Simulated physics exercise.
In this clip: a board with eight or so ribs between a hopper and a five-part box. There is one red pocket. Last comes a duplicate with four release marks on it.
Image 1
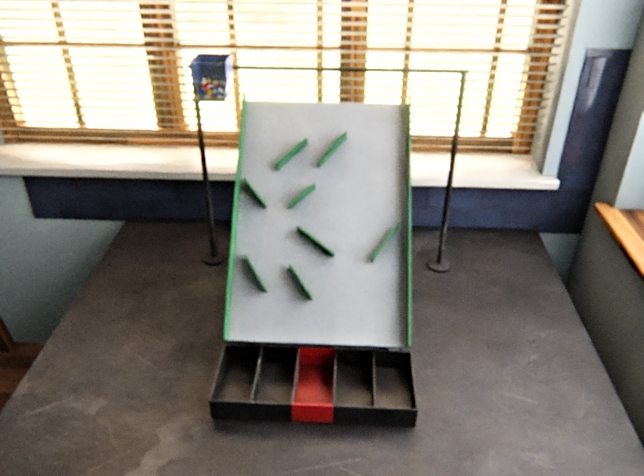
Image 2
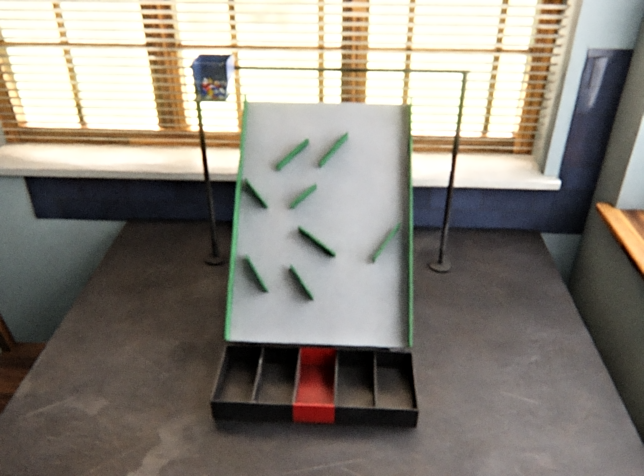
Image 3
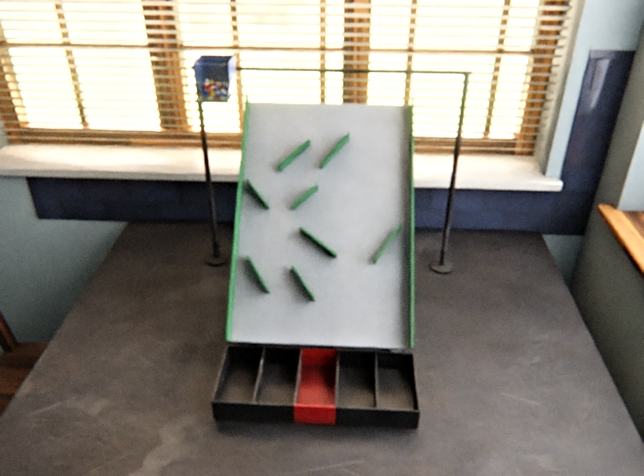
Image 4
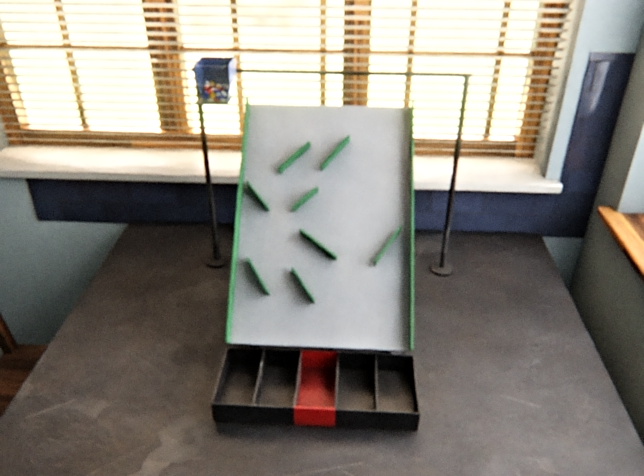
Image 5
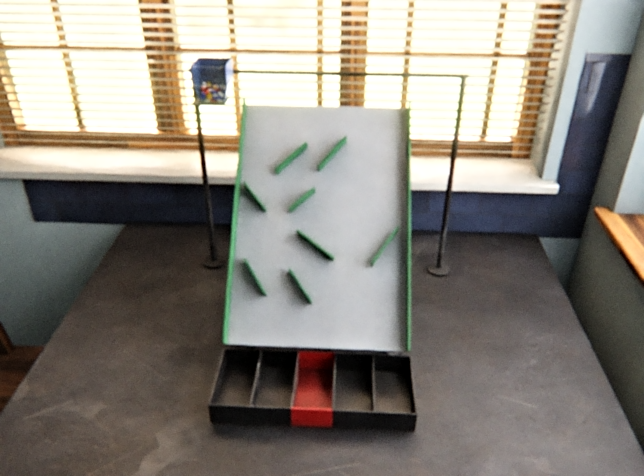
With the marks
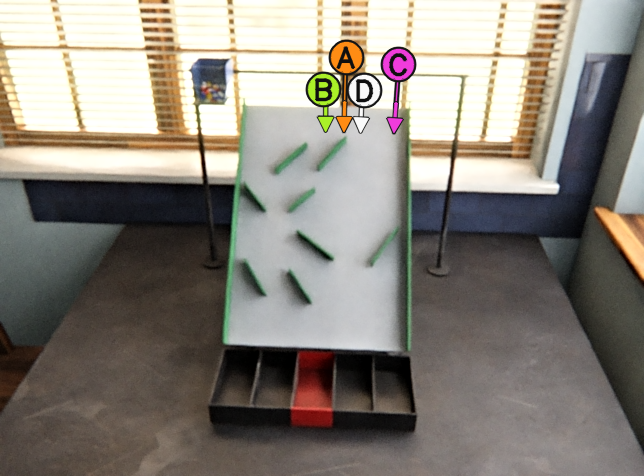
The clip opens on a tilted grey board with green ribs, set between a small blue hopper of colourful pieces at upper left and a black five-part box with a red middle pocket. The view shifts very slightly, while the hopper, ribs and empty box show no movement through the end.
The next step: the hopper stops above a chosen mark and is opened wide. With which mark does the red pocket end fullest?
C beats the others.
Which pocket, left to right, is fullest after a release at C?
It is the third one.
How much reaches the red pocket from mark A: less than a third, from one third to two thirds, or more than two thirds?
It is less than a third.
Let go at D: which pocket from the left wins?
The fourth from the left.
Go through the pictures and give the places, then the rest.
The first frame shows hopper near (214, 91), jelly beans, door shut.
The second frame shows ribs (277, 166) to (308, 139), (320, 163) to (348, 132), (245, 178) to (266, 205).
The third frame shows ribs (292, 206) to (317, 185), (300, 227) to (337, 255), (375, 260) to (401, 224).
The fourth frame shows ribs (247, 257) to (268, 293), (292, 267) to (314, 301).
The fifth frame shows red pocket near (312, 416), number 3 of 5 from the left.
On the marked copy, mark A meets the board at (344, 126); mark B meets the board at (325, 126); mark C meets the board at (394, 127); mark D meets the board at (360, 127).
For mark A, close to a quarter in the red pocket, the bulk in other pockets.
For mark B, close to a quarter in the red pocket, close to two thirds in other pockets, only a few held on the board.
For mark C, close to half in the red pocket, close to a third in other pockets, only a few outside the box.
For mark D, close to a third in the red pocket, close to two thirds in other pockets.
